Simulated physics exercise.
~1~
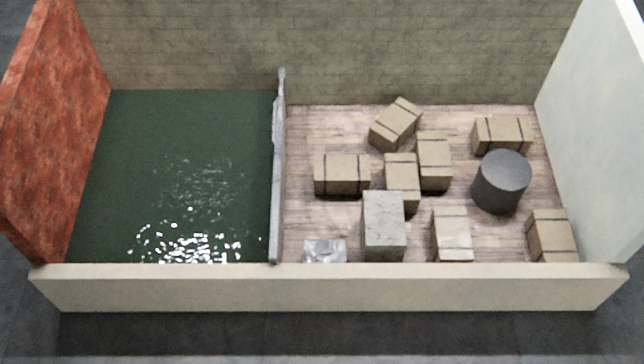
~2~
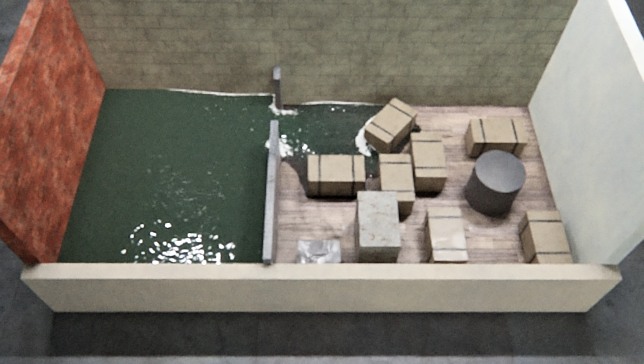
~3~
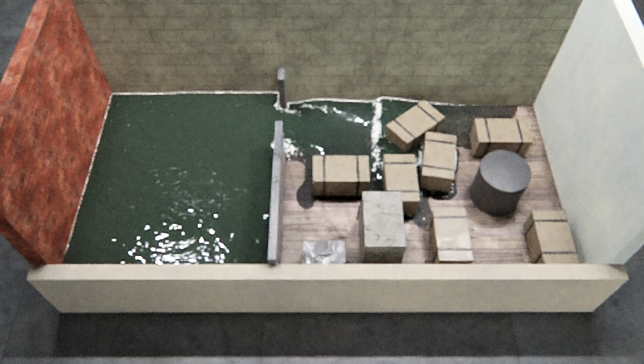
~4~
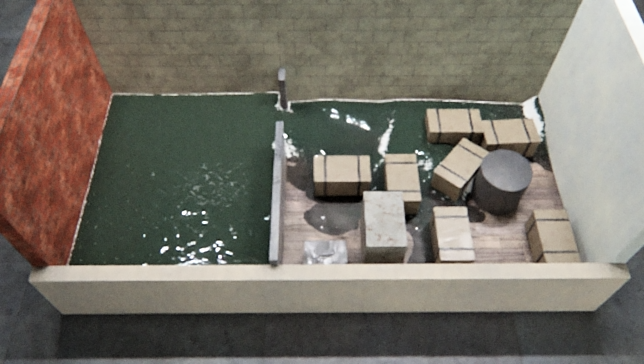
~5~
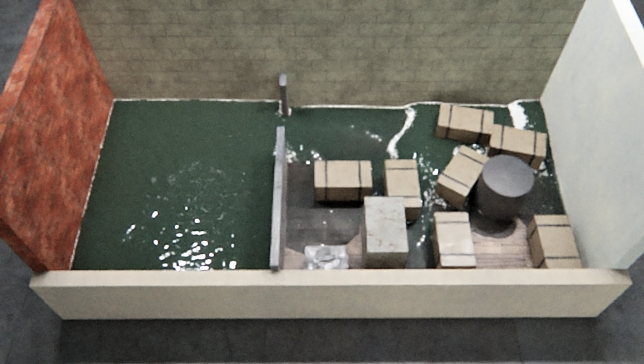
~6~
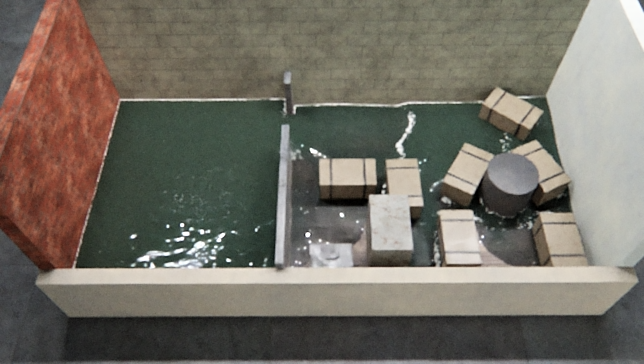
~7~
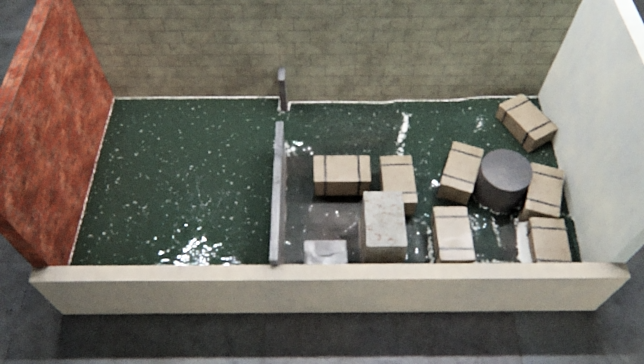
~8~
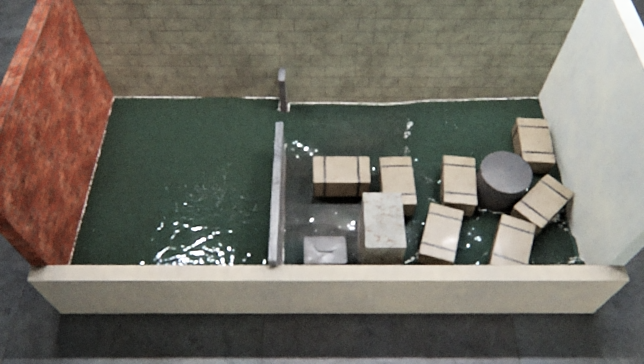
At the start, dark green water fills the left room of a walled basement, while tan strapped boxes, a grey block and a dark round drum stand on the dry plank floor to the right. The dividing wall opens near the back, and water rushes through along the rear wall. It reaches the boxes there and pushes some rightward past the drum. The water spreads forward over the planks as boxes gather near the right wall. Finally, boxes shift around the drum and along the front right, while the grey block stays put, with nothing toppled.
